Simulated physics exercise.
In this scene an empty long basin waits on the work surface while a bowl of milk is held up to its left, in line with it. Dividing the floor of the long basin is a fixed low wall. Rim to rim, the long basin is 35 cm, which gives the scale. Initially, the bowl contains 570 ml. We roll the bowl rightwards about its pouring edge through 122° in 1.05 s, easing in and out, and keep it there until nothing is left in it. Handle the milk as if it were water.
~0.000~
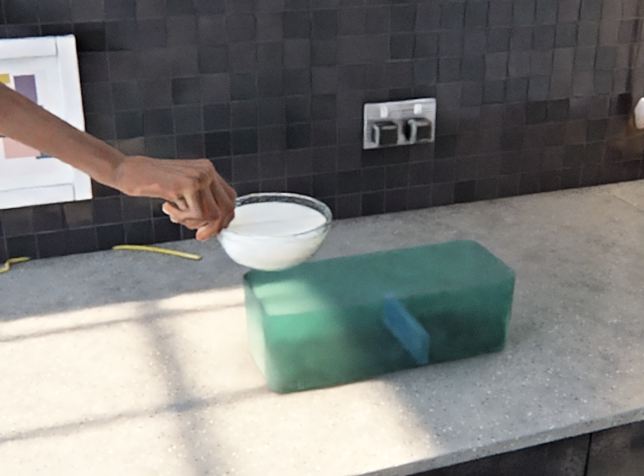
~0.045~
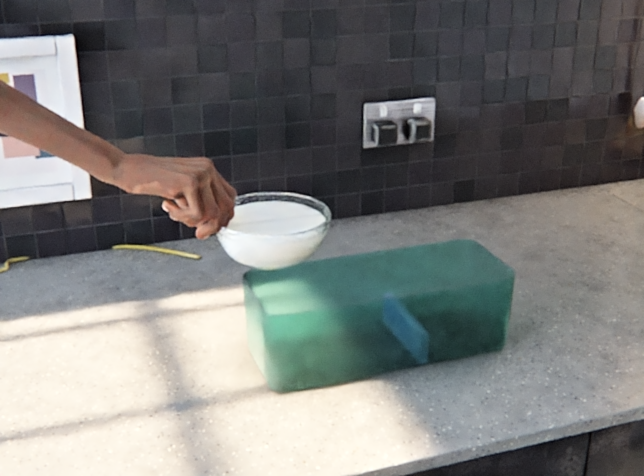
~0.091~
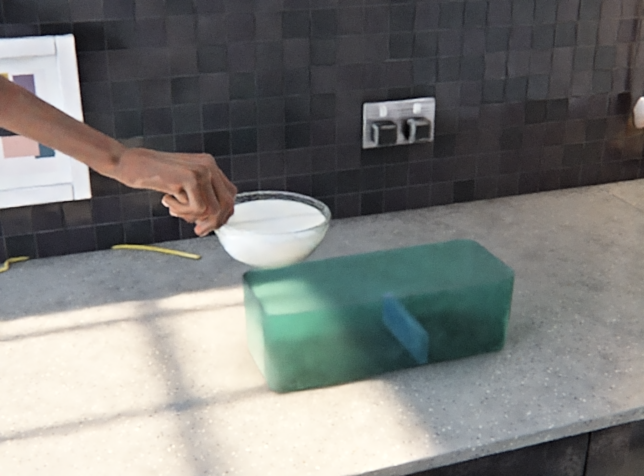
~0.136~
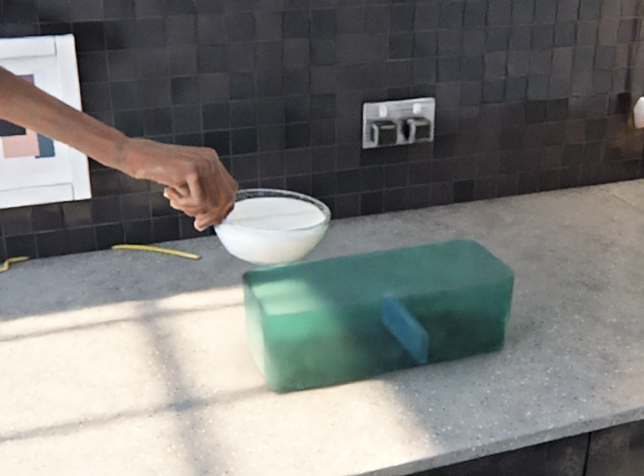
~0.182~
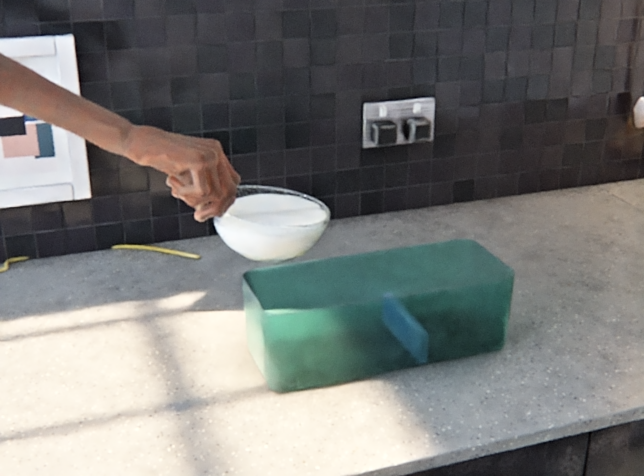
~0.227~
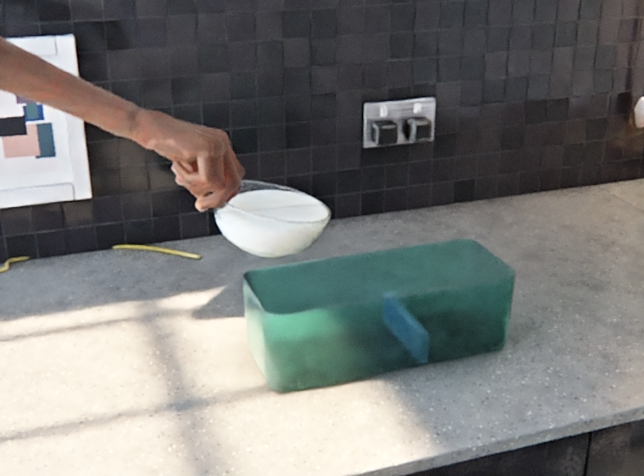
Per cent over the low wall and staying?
34 per cent.
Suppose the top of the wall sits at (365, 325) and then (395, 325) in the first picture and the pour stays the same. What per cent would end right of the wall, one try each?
90 % and 65 %.
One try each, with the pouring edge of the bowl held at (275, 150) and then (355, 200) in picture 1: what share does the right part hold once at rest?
First 5, then 85 per cent.
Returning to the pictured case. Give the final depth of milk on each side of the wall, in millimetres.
Around 14 mm deep on the left, around 12 mm deep on the right.
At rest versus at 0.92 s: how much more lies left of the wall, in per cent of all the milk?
That amounts to roughly 2 per cent of the whole.
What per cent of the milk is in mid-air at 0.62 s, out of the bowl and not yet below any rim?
Near 48 per cent at that moment.
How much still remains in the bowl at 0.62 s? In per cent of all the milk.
About 26 percent.
By 0.62 s the tilt is 79° and 27 per cent is still to pour, 25 is left of the wall and 0 right of it.
By 0.92 s the tilt is 117° and 0 per cent is still to pour, 64 is left of the wall and 34 right of it.
By 1.22 s the tilt is 122° and 0 per cent is still to pour, 65 is left of the wall and 34 right of it.
By 1.55 s the tilt is 122° and 0 per cent is still to pour, 65 is left of the wall and 34 right of it.
At rest 65 per cent lies left of the wall, 34 right of it and 1 outside.
